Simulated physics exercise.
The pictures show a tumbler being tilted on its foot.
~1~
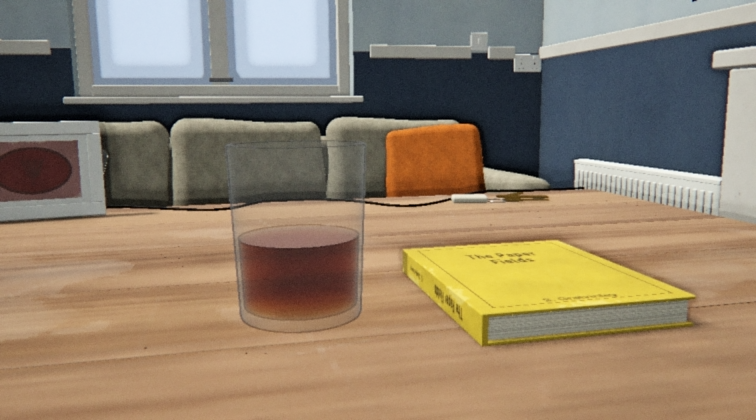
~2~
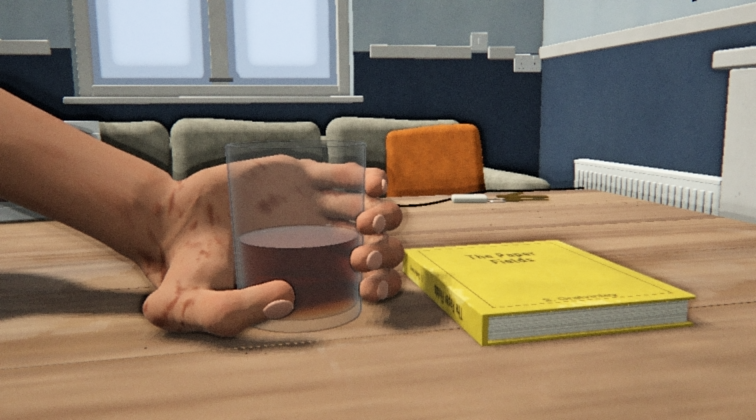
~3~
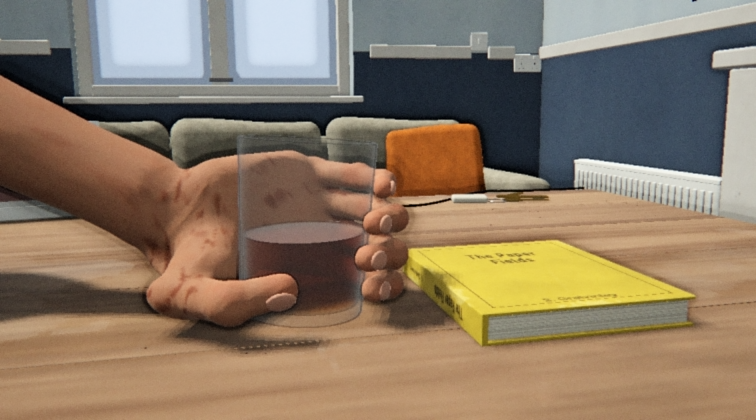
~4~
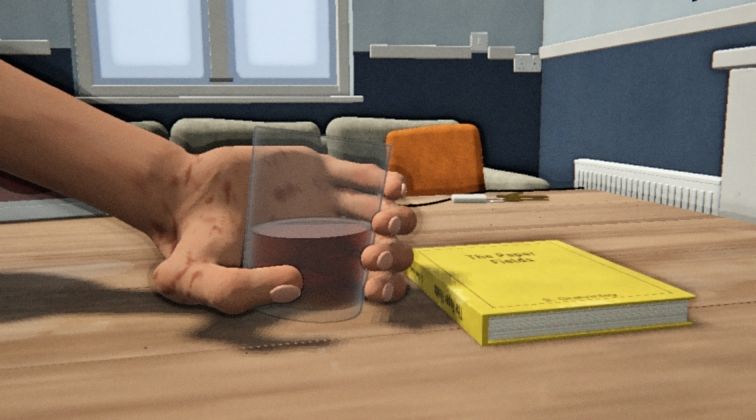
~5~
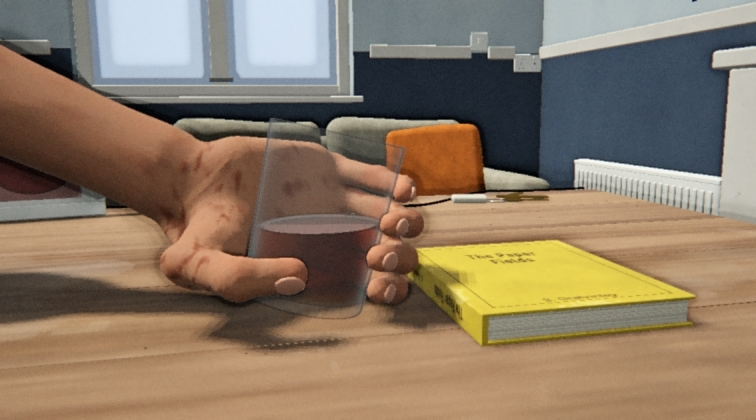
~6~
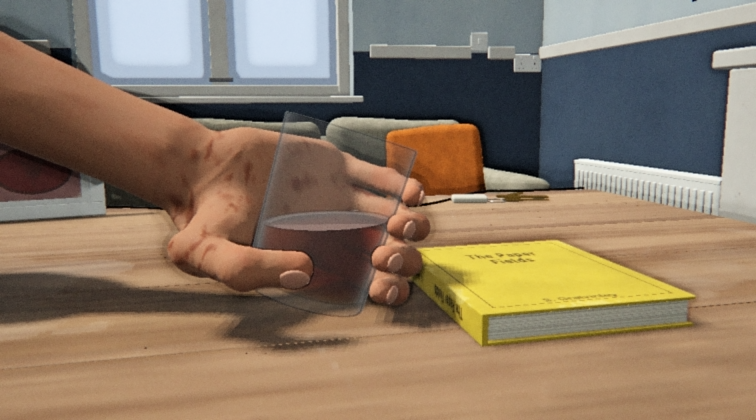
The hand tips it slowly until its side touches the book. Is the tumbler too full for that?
The tumbler loses some.
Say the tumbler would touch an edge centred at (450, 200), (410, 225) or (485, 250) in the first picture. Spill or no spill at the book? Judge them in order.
In that order: Copes, stays dry, runs over.
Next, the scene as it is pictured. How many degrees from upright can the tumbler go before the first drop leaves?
Near 60 degrees.
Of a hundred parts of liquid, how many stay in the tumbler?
I make it 60 per cent.
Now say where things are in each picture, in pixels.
In the first picture, it stands upright; tumbler (299, 223) about half full.
In the second picture, a hand takes hold; tumbler about half full, surface at (299, 237); book (528, 283).
In the third picture, tipping on its foot; tumbler (306, 219) about half full.
In the fourth picture, the top moves towards the book; tumbler about half full, surface at (311, 228); book (528, 283).
In the fifth picture, on the way over; tumbler (321, 212) about half full.
In the sixth picture, it is leaning; tumbler about half full, surface at (325, 222); book (528, 283).
Shortly, the tumbler leans by about 40°; none is lost.
Then, the tumbler leans by about 60°; it has lost some; nearly all of the tea is inside.
At the finish, the tumbler leans by about 70°, against the book; it has lost some; about two thirds of the tea is inside.
